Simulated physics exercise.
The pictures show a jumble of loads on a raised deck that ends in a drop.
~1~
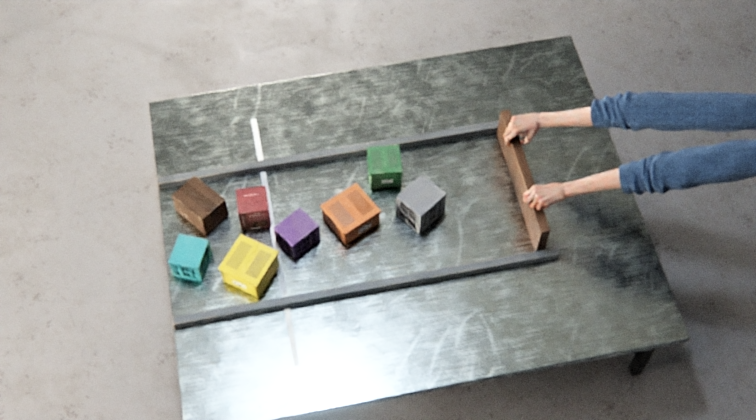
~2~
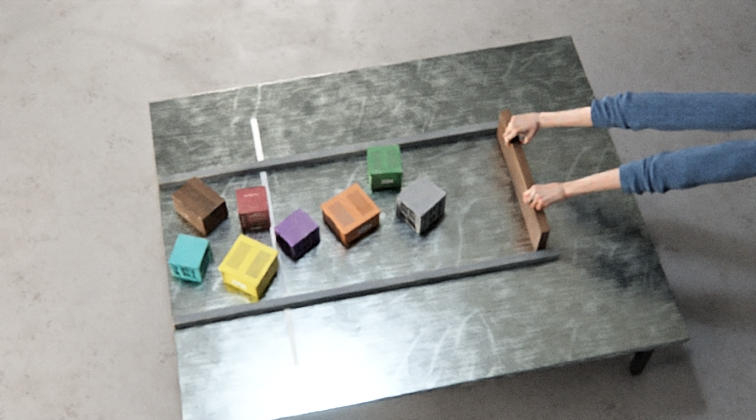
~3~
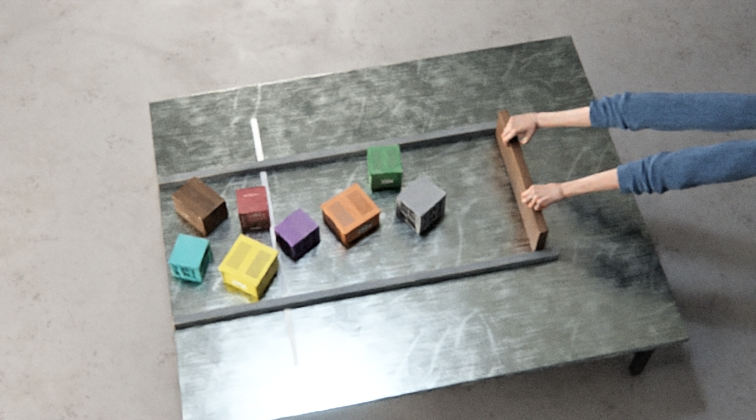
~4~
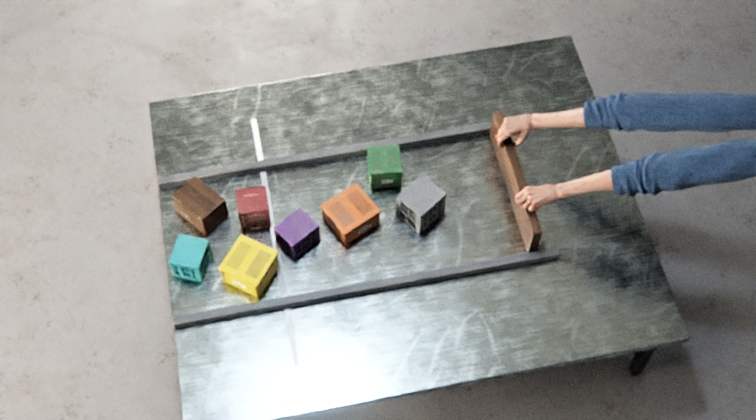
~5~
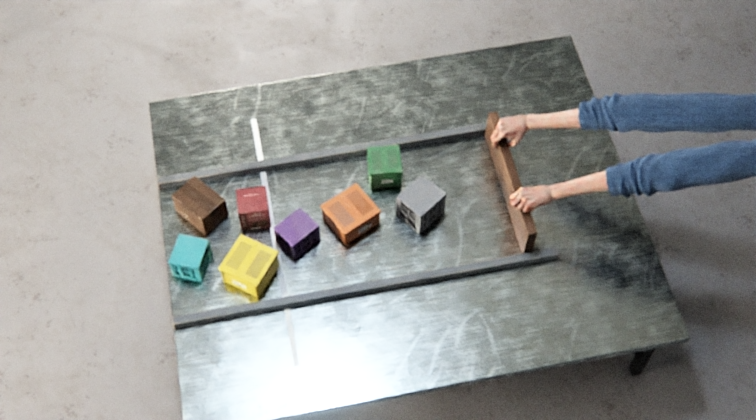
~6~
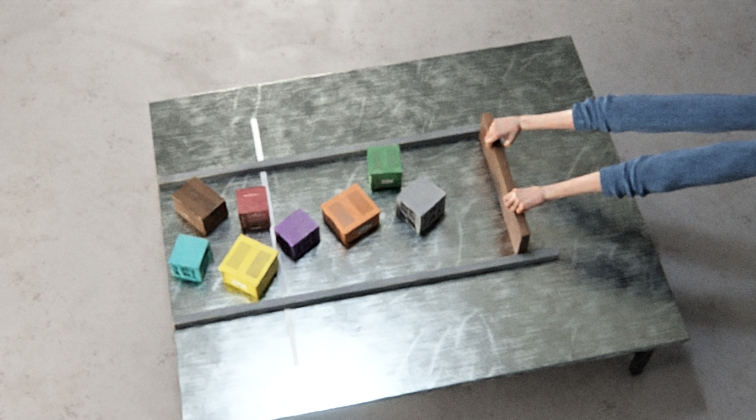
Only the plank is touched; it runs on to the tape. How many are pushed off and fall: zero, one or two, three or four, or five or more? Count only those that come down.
The number that fall off is one or two.
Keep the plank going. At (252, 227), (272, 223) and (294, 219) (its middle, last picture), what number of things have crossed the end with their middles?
Past the end: 3, 1 and 1.
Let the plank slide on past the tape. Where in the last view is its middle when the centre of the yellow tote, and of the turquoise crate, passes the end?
At (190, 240) for the yellow tote; at (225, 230) for the turquoise crate.
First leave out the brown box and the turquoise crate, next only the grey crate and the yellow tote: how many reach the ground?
The counts: 0 and 0.
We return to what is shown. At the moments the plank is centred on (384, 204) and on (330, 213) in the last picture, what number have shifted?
By then 4, and 7.
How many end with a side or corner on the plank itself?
The number is 2.
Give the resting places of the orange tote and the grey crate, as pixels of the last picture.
About (211, 225), and the other about (253, 223).
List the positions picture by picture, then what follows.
In the first frame, turquoise crate (191, 258); brown box (200, 205); yellow tote (250, 267); plank (522, 180); tape (274, 234).
In the second frame, brown box (200, 206); orange tote (351, 215).
In the third frame, yellow tote (250, 267); purple crate (297, 233).
In the fourth frame, turquoise crate (191, 258); green tote (384, 168).
In the fifth frame, brown box (200, 206); grey crate (421, 204).
In the sixth frame, turquoise crate (191, 258); brown box (200, 206); yellow tote (250, 267); plank (504, 183); tape (274, 234).
Soon after, none off yet; turquoise crate at rest near (191, 258); brown box at rest near (200, 206); yellow tote at rest near (250, 267).
At rest, the number that fall off is one or two; fallen, brown box.
